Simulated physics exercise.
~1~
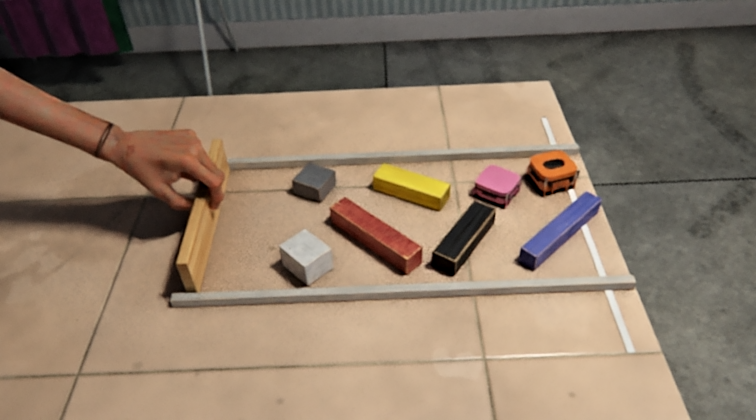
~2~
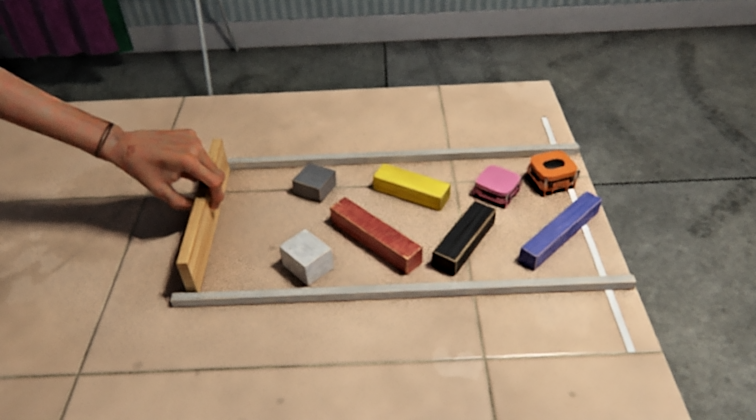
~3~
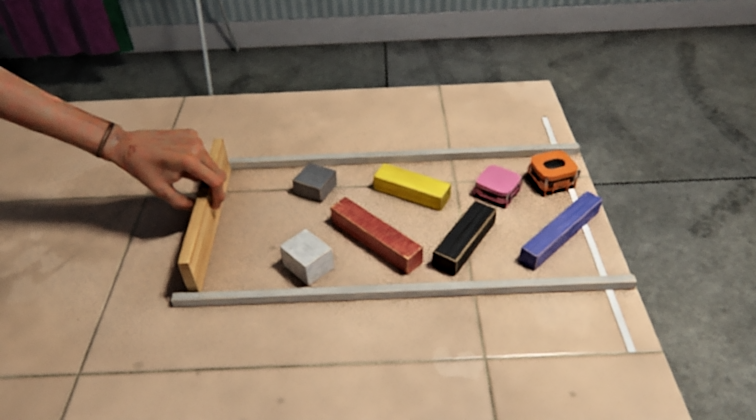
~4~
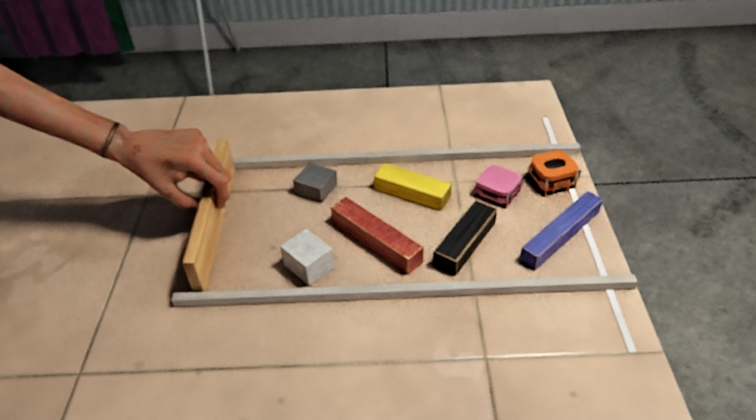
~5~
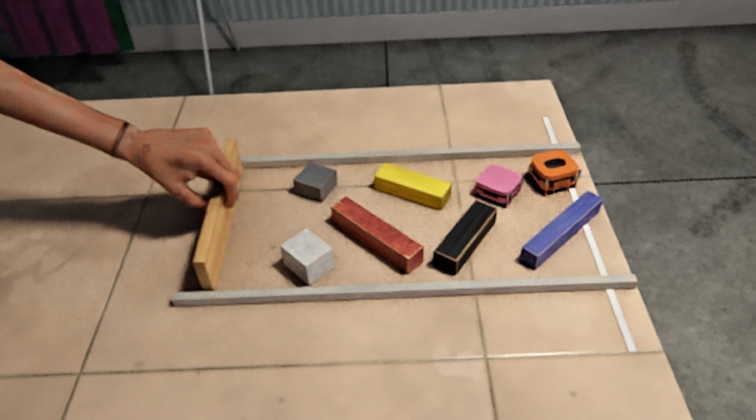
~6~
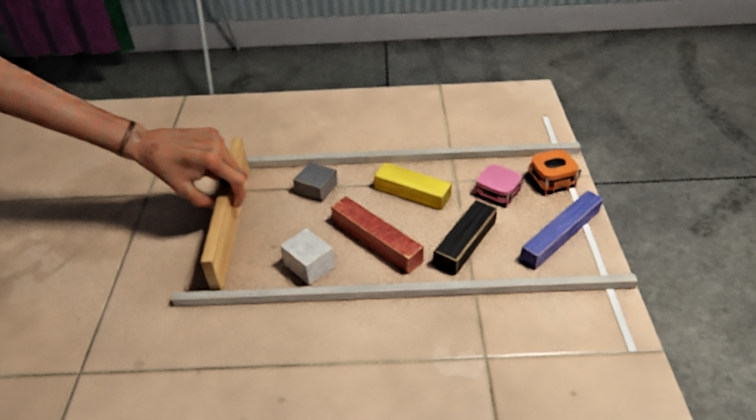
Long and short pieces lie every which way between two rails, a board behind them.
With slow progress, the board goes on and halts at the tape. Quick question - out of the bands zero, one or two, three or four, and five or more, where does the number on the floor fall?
Band: Five and up.
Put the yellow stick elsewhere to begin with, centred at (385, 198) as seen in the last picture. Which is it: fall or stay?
So the yellow stick slips away.
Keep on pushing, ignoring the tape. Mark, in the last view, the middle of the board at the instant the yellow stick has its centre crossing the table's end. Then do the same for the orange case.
Approx. (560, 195) for the first, approx. (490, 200) for the second.
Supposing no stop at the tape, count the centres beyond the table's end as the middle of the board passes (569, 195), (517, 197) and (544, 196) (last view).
First 5, next 2, last 4.
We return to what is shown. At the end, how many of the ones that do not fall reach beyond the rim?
The figure is 2.
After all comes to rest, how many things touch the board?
The count comes out at 2.
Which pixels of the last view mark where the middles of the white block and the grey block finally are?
Same order as the question: First (621, 255), second (583, 165).
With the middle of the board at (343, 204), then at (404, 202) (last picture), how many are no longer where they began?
Tally: 4; 6.
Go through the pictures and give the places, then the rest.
Orange case (552, 173); blue bar (561, 229); pink case (497, 187); board (206, 211); tape (579, 212), in the first picture.
Blue bar (561, 229); red bar (375, 234), in the second picture.
Pink case (498, 186); black stick (465, 237), in the third picture.
Orange case (553, 173); board (212, 210), in the fourth picture.
Blue bar (563, 228); grey block (316, 182), in the fifth picture.
Orange case (553, 172); blue bar (563, 228); pink case (498, 186); board (228, 209); tape (580, 211), in the sixth picture.
Soon after, none off yet; orange case at rest near (553, 172); blue bar at rest near (563, 228); pink case at rest near (498, 186).
After that, none off yet; orange case at rest near (553, 172); blue bar moving near (569, 230); pink case displaced a little near (515, 179).
And then, one off so far; orange case on its way down near (607, 283); blue bar tilting well over near (633, 233); pink case displaced well along near (592, 173).
In the end, the number that fall off is five or more; gone, red bar, yellow stick, black stick, pink case, blue bar and orange case.
